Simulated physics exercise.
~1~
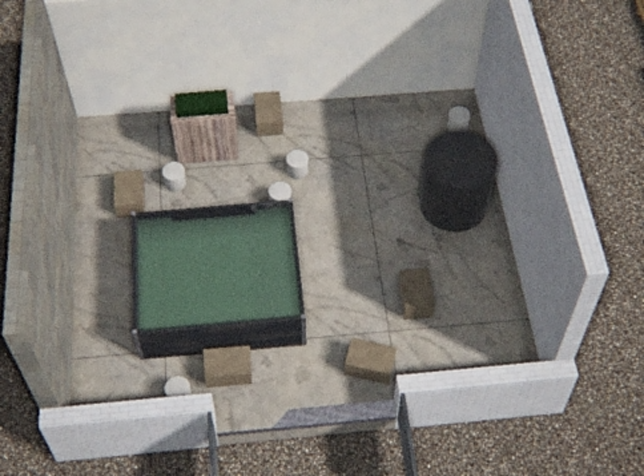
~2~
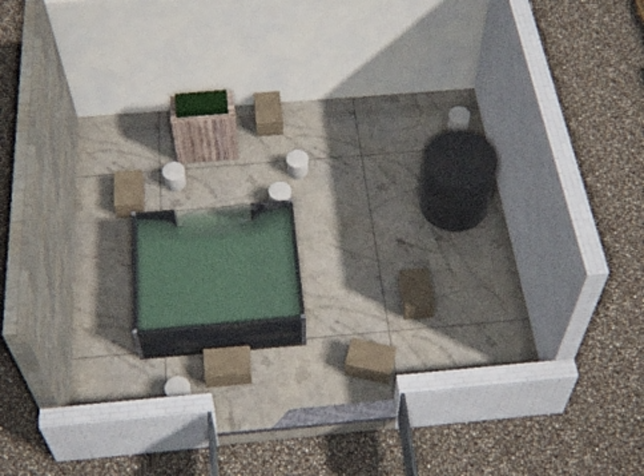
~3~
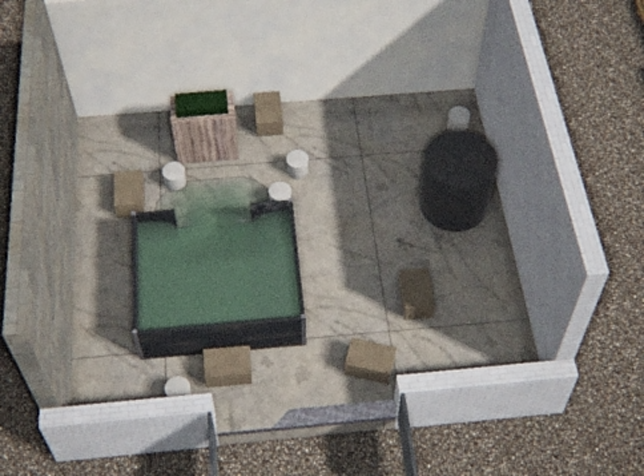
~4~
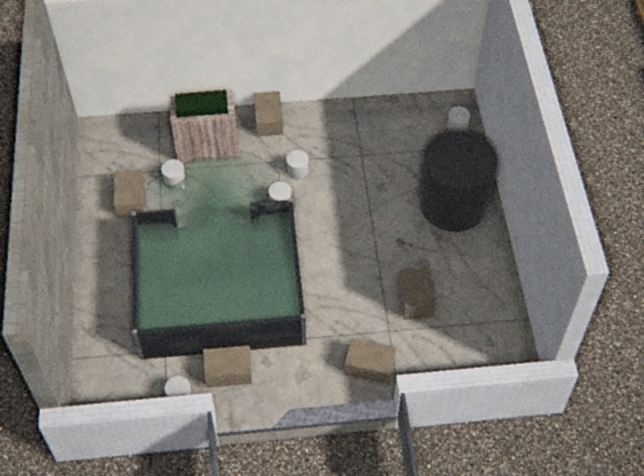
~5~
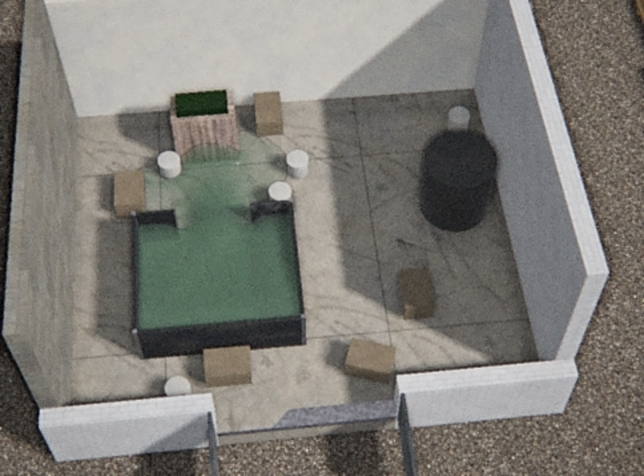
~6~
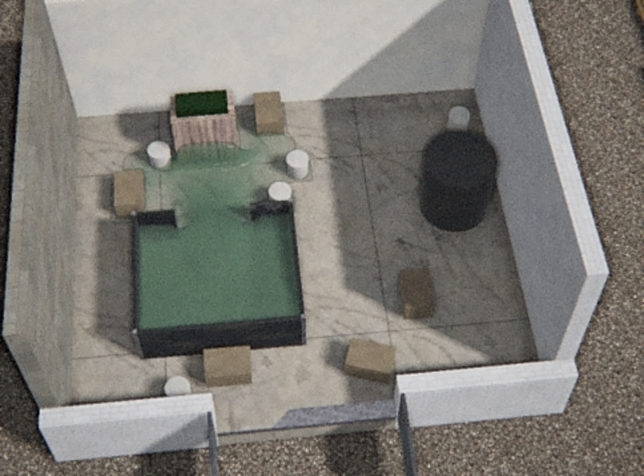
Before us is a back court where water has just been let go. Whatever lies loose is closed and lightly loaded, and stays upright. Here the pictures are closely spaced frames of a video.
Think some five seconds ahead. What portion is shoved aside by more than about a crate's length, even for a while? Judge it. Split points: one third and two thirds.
Looks to me like between one and two in three get shifted a long way.
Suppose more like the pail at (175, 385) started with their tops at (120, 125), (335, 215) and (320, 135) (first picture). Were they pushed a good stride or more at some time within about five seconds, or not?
In that order: Pushed that far, under that, pushed that far.
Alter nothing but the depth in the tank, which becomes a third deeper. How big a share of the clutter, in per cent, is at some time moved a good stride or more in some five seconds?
Some 50 per cent.
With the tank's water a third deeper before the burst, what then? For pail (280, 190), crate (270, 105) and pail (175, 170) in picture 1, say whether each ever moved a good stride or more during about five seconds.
As asked: Fell short, went the distance, went the distance.
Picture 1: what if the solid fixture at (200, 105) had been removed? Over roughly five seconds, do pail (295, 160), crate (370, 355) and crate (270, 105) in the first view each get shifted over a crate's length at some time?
Successively: Never went far, never went far, moved a long way.
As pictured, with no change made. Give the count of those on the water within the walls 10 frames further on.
In total, 2.
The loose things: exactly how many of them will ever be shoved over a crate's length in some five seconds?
So that is 5.
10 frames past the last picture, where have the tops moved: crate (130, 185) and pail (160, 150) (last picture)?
They should be roughly at (103, 204) and (83, 110).
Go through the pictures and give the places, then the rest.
In the first frame, a pail at (173, 171) rests on the ground; a pail at (177, 387), on the bottom; 0 of 10 have shifted.
In the second frame, a pail at (173, 171), on the bottom; a pail at (177, 387), on the bottom; 0 of 10 have shifted.
In the third frame, a pail at (173, 171), on the bottom; a pail at (177, 387), on the bottom; 0 of 10 have shifted.
In the fourth frame, a pail at (172, 168) rests on the ground, close to its start; a pail at (177, 387) rests on the ground; 0 of 10 have shifted.
In the fifth frame, a pail at (169, 160), on the bottom, close to its start; a pail at (177, 387) rests on the ground; 1 of 10 have shifted.
In the sixth frame, a pail at (158, 150), on the bottom, a stride from its start; a pail at (177, 387) rests on the ground; 1 of 10 have shifted.
A moment on, 1 of 10 are well off their spots; 0 afloat.
Next, 2 of 10 are well off their spots; 2 afloat.
Later, 4 of 10 are well off their spots; 3 afloat.
In the end, 5 of 10 are well off their spots, and 5 have been at some point; 3 afloat.
